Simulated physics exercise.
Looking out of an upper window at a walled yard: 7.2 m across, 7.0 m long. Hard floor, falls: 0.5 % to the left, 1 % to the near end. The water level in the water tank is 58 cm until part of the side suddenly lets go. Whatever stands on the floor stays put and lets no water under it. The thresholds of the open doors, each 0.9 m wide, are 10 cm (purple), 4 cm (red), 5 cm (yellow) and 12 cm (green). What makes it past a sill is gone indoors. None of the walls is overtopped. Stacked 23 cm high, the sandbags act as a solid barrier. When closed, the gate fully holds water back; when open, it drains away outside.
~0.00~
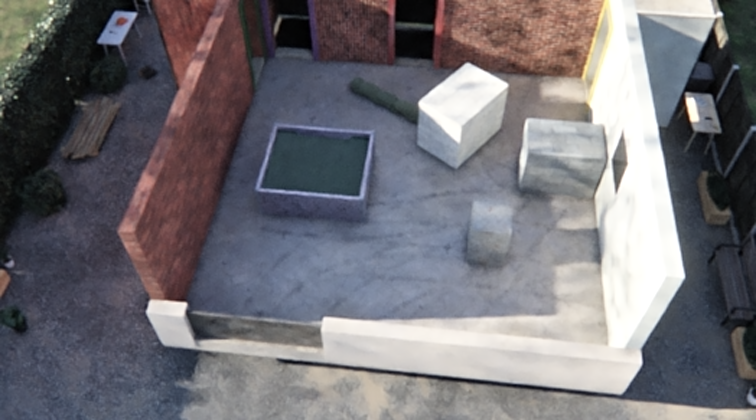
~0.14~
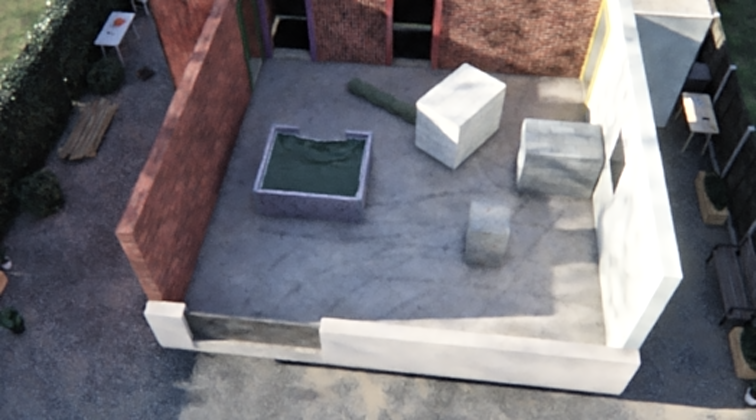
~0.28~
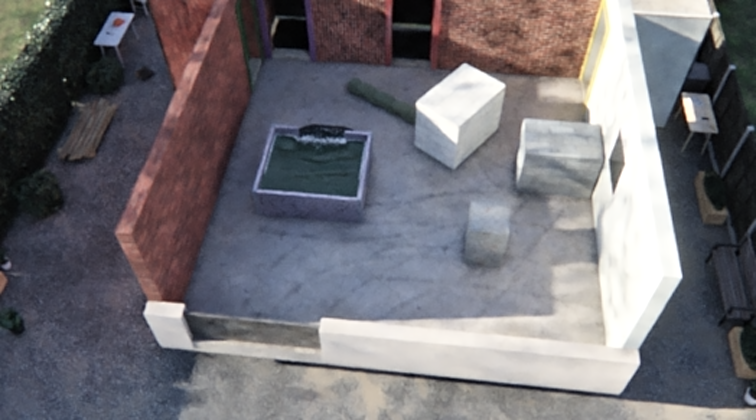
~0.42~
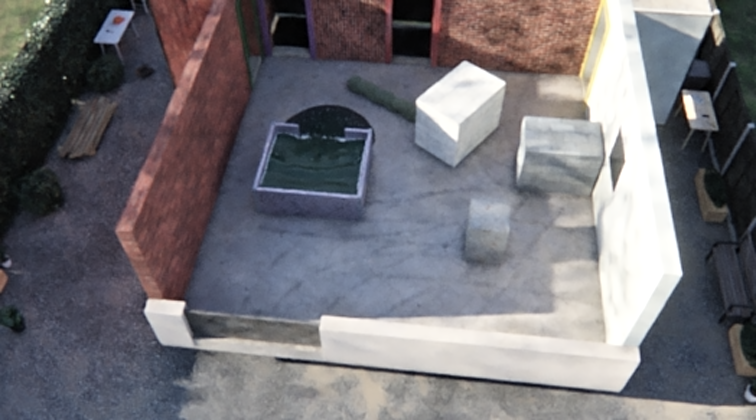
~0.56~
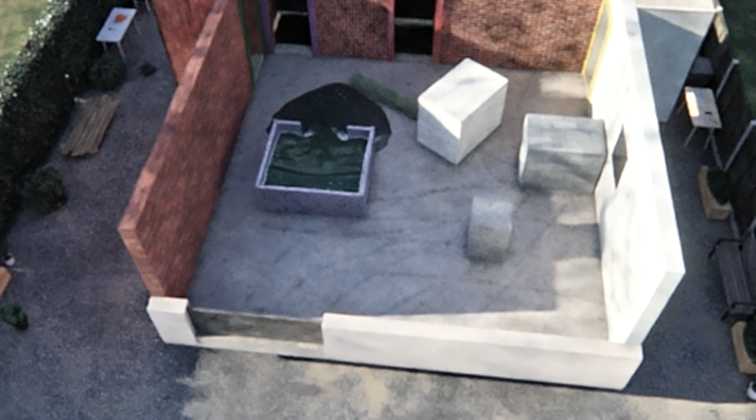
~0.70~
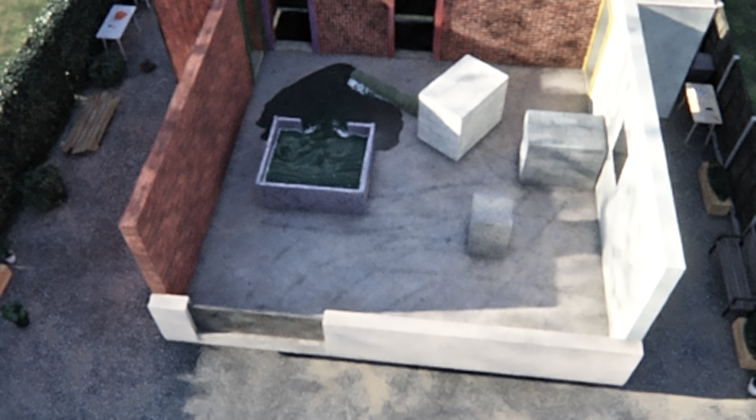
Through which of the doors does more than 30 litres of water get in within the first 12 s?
The purple door lets in more than 30 litres; the red door does not let in more than 30 litres; the yellow door does not let in more than 30 litres; the green door lets in more than 30 litres.
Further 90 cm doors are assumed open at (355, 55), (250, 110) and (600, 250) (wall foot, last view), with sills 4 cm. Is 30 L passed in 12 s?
So, in the order given, it's beyond the mark, then beyond the mark, then shy of the mark.
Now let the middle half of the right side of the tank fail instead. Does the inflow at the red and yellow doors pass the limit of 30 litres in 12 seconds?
The red door comes out less than that and the yellow door less than that.
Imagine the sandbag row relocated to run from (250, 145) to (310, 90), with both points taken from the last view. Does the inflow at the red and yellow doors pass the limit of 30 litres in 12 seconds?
Red exceeded, yellow exceeded.
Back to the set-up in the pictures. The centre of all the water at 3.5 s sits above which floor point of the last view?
Its balance point sits around (330, 125).
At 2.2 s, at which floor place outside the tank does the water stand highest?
Around (265, 52).
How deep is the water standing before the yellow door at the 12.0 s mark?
The depth there is around 2.5 cm.
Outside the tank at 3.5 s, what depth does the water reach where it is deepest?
20 cm or so.
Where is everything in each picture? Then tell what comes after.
Still water, 58 cm deep, in the water tank at (317, 163), in the first picture.
The front is at a hidden place, 0.5 m from the gap on the water tank's far side; 0.2 m2 of floor is under water; 58 cm left at the back of the water tank, in the second picture.
Water pours out on the water tank's far side and has run 0.8 m, to a hidden place; typically 9 cm deep outside, 58 cm at the water tank's back, in the third picture.
The front is at (337, 108), 1.3 m from the gap on the water tank's far side; 1.6 m2 of floor is under water; 57 cm left at the back of the water tank, in the fourth picture.
Water pours out on the water tank's far side and has run 1.9 m, to (335, 86); typically 5 cm deep outside, 50 cm at the water tank's back, in the fifth picture.
Water pours out on the water tank's far side and has run 2.4 m, to (339, 66); typically 5 cm deep outside, 48 cm at the water tank's back, in the sixth picture.
After 1.4 s water covers 15 % of the floor and is deepest (31 cm) near (328, 56); purple door 17 cm at the sill, 1 L in, red door not reached, yellow door not reached, green door 4 cm at the sill, 0 L in.
After 2.2 s water covers 20 % of the floor and is deepest (30 cm) near (265, 52); purple door 25 cm at the sill, 27 L in, red door 3 cm at the sill, 0 L in, yellow door not reached, green door 21 cm at the sill, 5 L in.
After 3.5 s water covers 30 % of the floor and is deepest (20 cm) near (265, 52); purple door 17 cm at the sill, 89 L in, red door 2 cm at the sill, 0 L in, yellow door not reached, green door 16 cm at the sill, 43 L in.
After 7.0 s water covers 60 % of the floor and is deepest (14 cm) near (180, 319); purple door 10 cm at the sill, 121 L in, red door 2 cm at the sill, 0 L in, yellow door 4 cm at the sill, 0 L in, green door 10 cm at the sill, 63 L in.
After 12.0 s water covers 80 % of the floor and is deepest (10 cm) near (180, 319); purple door 4 cm at the sill, 121 L in, red door 3 cm at the sill, 0 L in, yellow door 3 cm at the sill, 0 L in, green door 5 cm at the sill, 64 L in.
